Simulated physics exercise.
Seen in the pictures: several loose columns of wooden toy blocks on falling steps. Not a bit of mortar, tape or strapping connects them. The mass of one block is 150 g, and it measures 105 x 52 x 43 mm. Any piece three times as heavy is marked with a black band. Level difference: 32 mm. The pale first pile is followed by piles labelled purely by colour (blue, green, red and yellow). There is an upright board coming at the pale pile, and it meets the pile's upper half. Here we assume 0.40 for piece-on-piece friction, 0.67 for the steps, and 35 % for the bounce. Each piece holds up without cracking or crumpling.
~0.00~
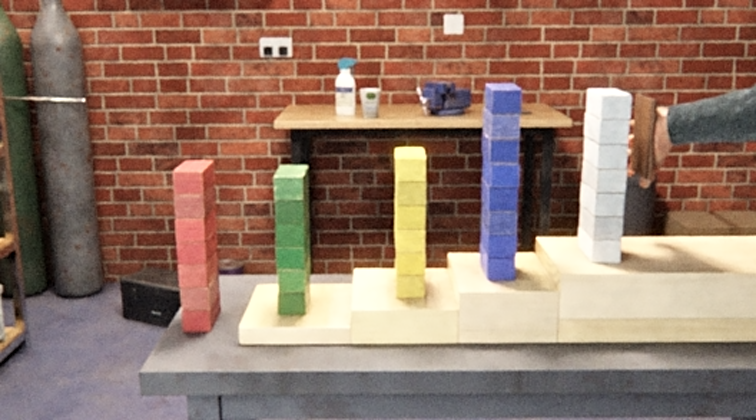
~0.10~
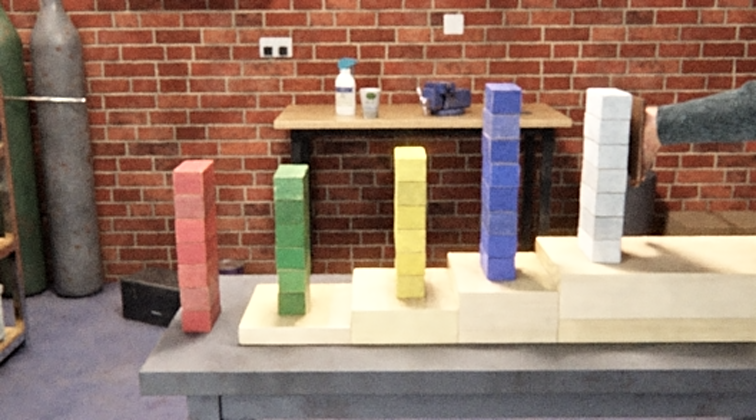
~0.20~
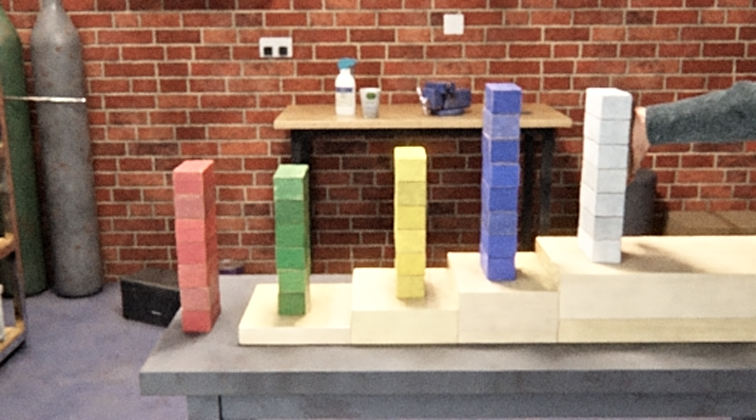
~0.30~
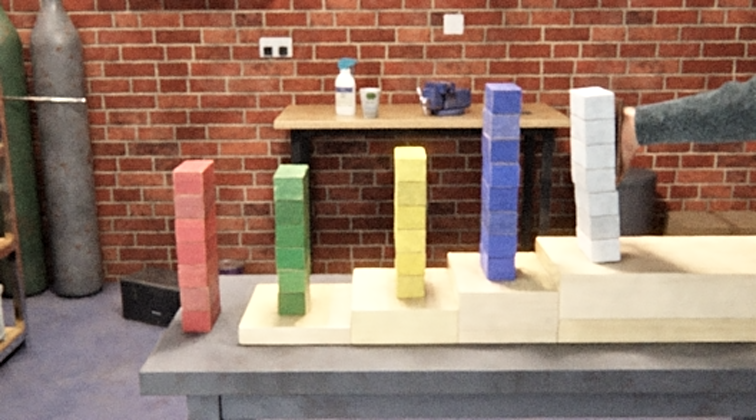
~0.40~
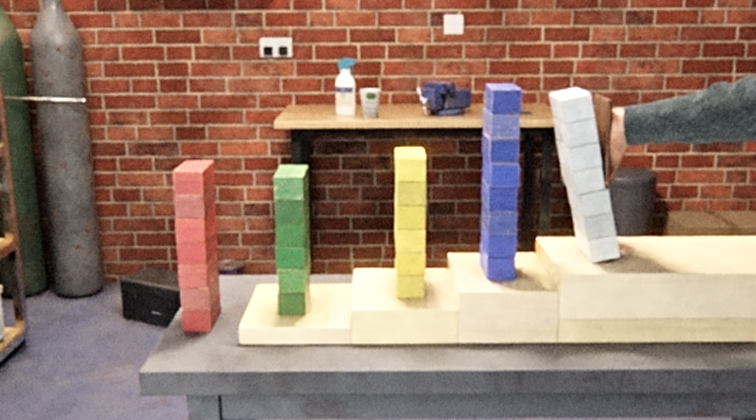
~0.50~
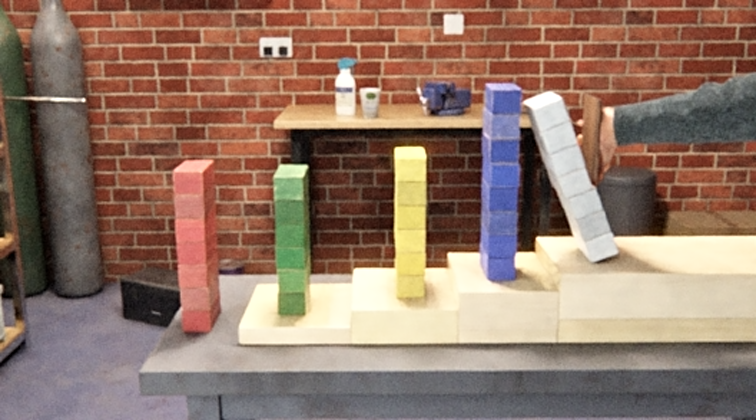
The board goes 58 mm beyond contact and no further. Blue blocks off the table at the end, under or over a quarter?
Under.
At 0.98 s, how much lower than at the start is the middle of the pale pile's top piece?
I'd put it at close to 18 cm below where it started.
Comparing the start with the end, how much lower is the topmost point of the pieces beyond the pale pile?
25 cm.
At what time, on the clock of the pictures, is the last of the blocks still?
Somewhere near 2.5 seconds.
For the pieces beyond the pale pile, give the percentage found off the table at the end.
35%.
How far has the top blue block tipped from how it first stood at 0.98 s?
About 70 degrees.
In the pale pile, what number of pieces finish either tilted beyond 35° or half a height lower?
The total comes to 7.
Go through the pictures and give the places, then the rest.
In the first frame (each place is the centre of the face we see best), board (653, 130) 38 mm short; top blue block (507, 102); top yellow block (411, 170); the others all in place.
In the second frame, board (642, 130) 19 mm short; top blue block (507, 102).
In the third frame, board (631, 130) 1 mm in; top blue block (507, 102).
In the fourth frame, board (620, 130) 19 mm in, top of the pale pile leaning 5°; top blue block (507, 102); the others all in place.
In the fifth frame, board (609, 130) 38 mm in, top of the pale pile leaning 12°; top blue block (507, 102); the others all in place.
In the sixth frame, board (599, 130) 56 mm in, top of the pale pile leaning 22°; top blue block (507, 102); top red block (188, 183); the others all in place.
By 0.98 s, 7 of the pale pile down; none of the 8 blue blocks off the table (0 of 27 in all colours); top blue block tilted 71°, 9 cm lower; top yellow block tilted 21°, 14 mm lower.
By 1.58 s, 7 of the pale pile down; none of the 8 blue blocks off the table (3 of 27 in all colours); top blue block on its side; top green block tilted 74°, 19 cm lower.
When it is over (2.6 s), 7 of the pale pile down; none of the 8 blue blocks off the table (9 of 27 in all colours); top blue block 40 cm lower; top red block upside down. That is 0 per cent. In pixels of the last frame, middles, top blue block near (220, 351).
